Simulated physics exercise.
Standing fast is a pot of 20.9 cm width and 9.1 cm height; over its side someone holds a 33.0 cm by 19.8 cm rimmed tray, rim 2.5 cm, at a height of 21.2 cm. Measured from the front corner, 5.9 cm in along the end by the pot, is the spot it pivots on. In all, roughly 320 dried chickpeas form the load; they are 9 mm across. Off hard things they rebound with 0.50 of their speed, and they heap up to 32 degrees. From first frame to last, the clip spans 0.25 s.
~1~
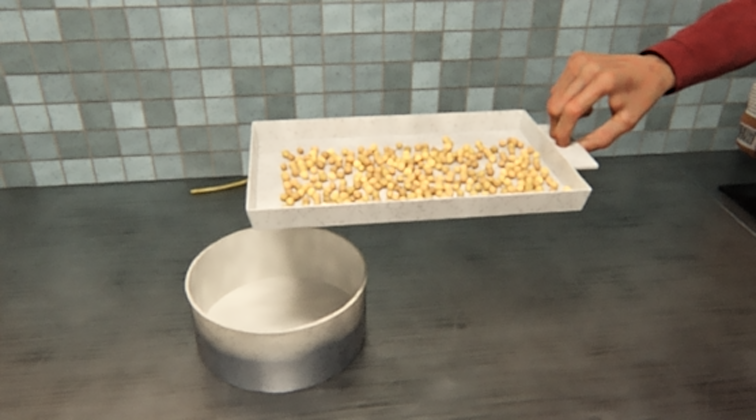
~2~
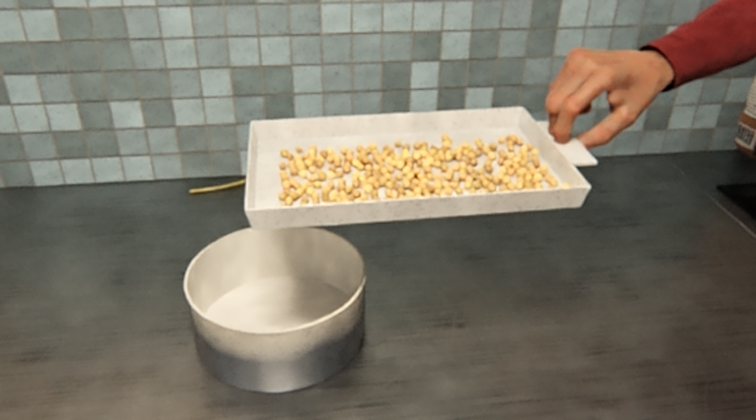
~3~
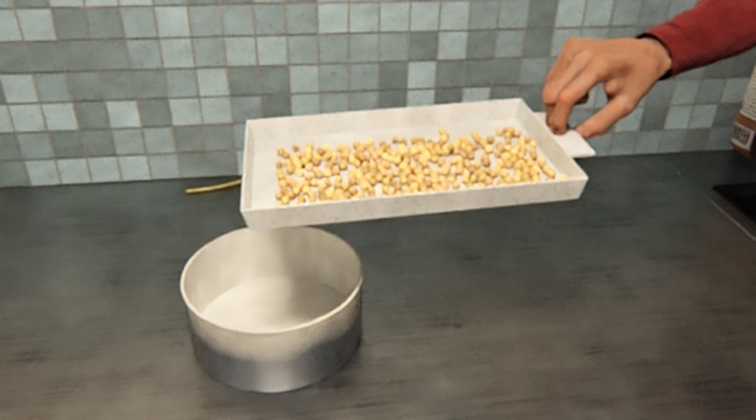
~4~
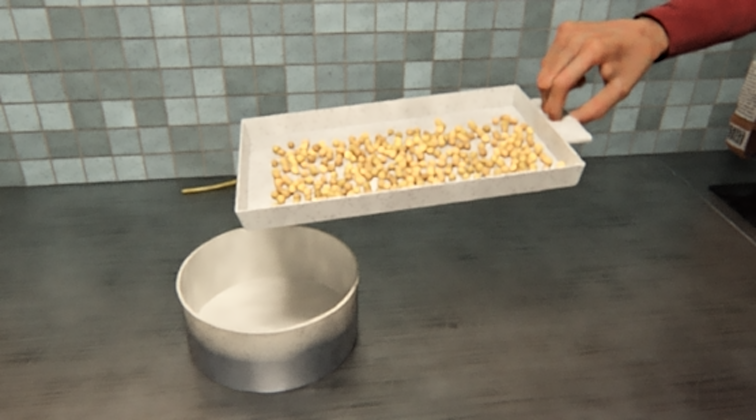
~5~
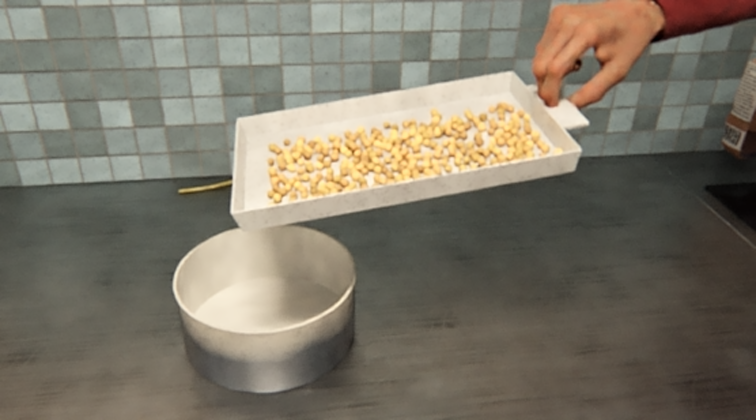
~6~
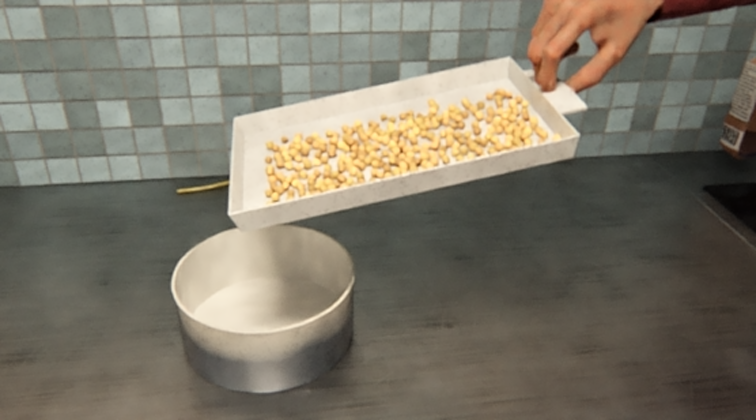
A hand in a red sleeve holds a white rimmed tray of yellow and tan dried chickpeas by its right end, above a round pale metal pot with a darker base. They are over a dark grey countertop before blue-green square tiles, seen from slightly above. The tray's right end rises gradually, slanting it down toward the left, while the chickpeas stay spread across it and the pot remains empty.
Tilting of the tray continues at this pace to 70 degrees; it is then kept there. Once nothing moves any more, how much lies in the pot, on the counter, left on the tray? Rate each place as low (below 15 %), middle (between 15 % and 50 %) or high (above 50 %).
Ratings: Pot low; counter low; left on the tray high.
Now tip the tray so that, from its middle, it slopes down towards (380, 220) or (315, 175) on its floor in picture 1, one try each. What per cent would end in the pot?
Some 0 and 0 per cent.
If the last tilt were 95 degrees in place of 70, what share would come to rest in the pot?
You'd end up with some 45 % in the pot.
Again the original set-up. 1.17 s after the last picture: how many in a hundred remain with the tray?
95 %, give or take.
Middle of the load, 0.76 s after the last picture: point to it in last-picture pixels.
Load centre est.: (265, 146) px.
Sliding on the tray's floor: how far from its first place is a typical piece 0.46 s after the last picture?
Displacement on the tray: Roughly 8 cm.
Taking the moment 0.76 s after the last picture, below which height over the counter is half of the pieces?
The halfway mark sits at about 28 cm.
Then, 0.46 s after the last picture, tilt 40 degrees; the tray holds 100 %, the pot 0 %.
Then, 0.76 s after the last picture, tilt 58 degrees; the tray holds 100 %, the pot 0 %.
Then, 1.17 s after the last picture, tilt 70 degrees; the tray holds 95 %, the pot 0 %.
In the end, pot 0 %, counter 5 %, tray 95 %.
